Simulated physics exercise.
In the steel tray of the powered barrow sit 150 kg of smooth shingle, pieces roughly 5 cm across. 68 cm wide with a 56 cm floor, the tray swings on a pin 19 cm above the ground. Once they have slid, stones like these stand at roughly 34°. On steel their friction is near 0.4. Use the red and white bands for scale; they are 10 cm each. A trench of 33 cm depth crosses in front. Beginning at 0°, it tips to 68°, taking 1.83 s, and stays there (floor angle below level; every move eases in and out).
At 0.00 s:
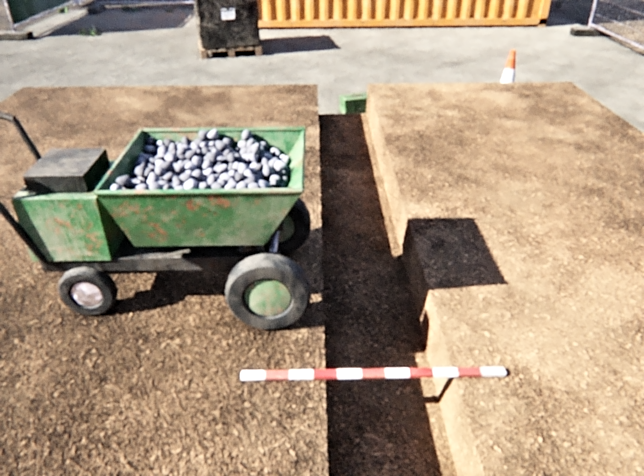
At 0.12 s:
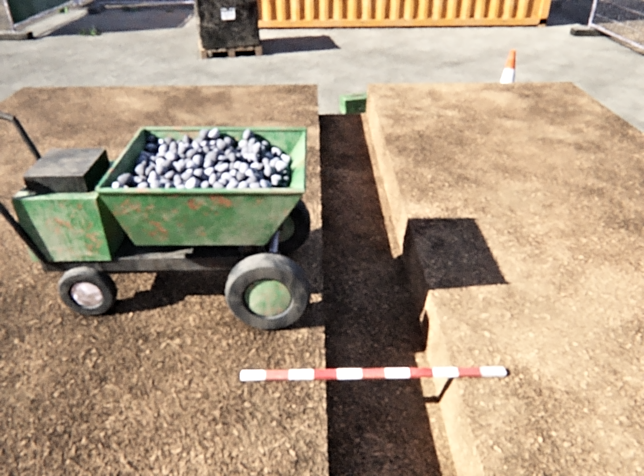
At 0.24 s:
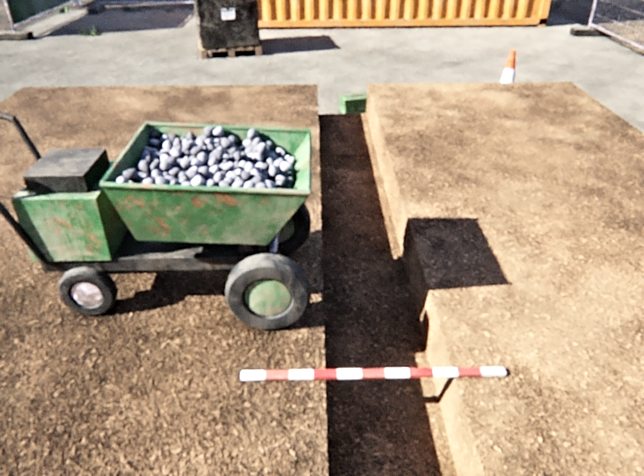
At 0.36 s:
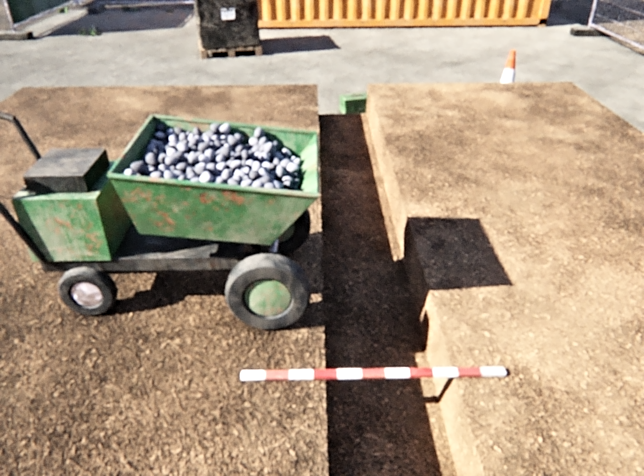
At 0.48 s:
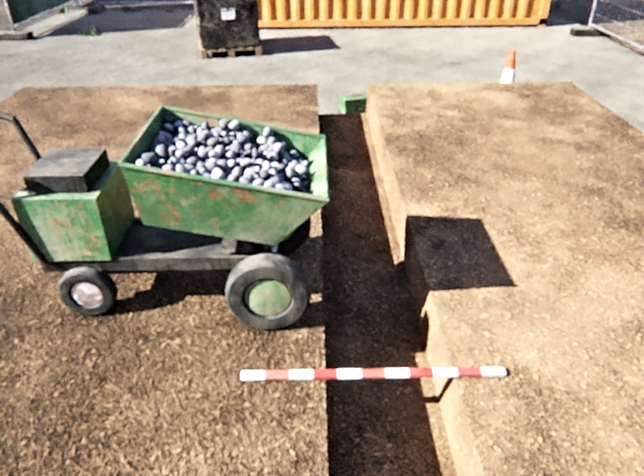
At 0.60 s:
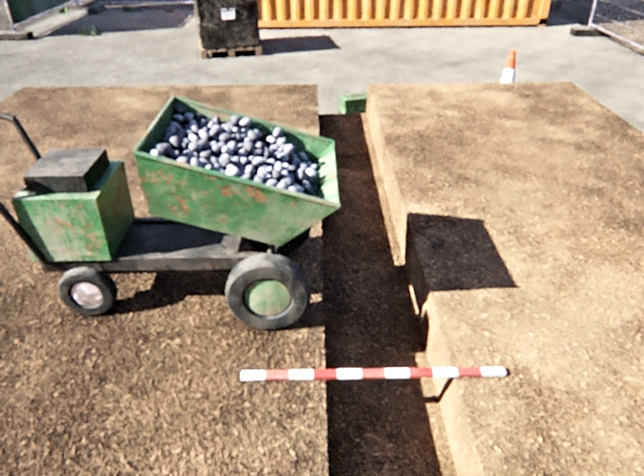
A green powered barrow with a steel tray of smooth grey stones stands on brown ground at the left, seen from slightly above in bright sunlight. A dark trench runs beside it, crossed by a red-and-white striped pole, with an orange cone and yellow container behind. The tray gradually tilts toward the right, its rear end rising while the stones shift slightly and the wheels stay still.
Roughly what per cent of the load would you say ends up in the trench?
I'd say 80 per cent ends up in the trench.
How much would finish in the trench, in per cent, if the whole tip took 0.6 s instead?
It would be near 50 percent.
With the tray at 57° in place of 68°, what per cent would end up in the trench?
The trench would hold about 45% of it.
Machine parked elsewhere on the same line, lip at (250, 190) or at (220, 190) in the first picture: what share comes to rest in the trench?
First spot about 100, second spot about 100 per cent.
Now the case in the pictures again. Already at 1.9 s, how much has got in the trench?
Some 30 per cent.
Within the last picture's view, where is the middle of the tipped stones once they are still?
At about pixel (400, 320) in the last view.
After 1.4 s the floor is at 57°; 98 % in the tray, 2 % in the trench; the foremost stones are at (407, 249).
After 1.9 s the floor is at 68°; 57 % in the tray, 29 % in the trench, 14 % past the trench; the foremost stones are at (505, 288).
After 2.3 s the floor is at 68°; 36 % in the tray, 45 % in the trench, 19 % past the trench; the foremost stones are at (561, 296).
After 4.2 s the floor is at 68°; 1 % in the tray, 80 % in the trench, 19 % past the trench; the foremost stones are at (580, 287).
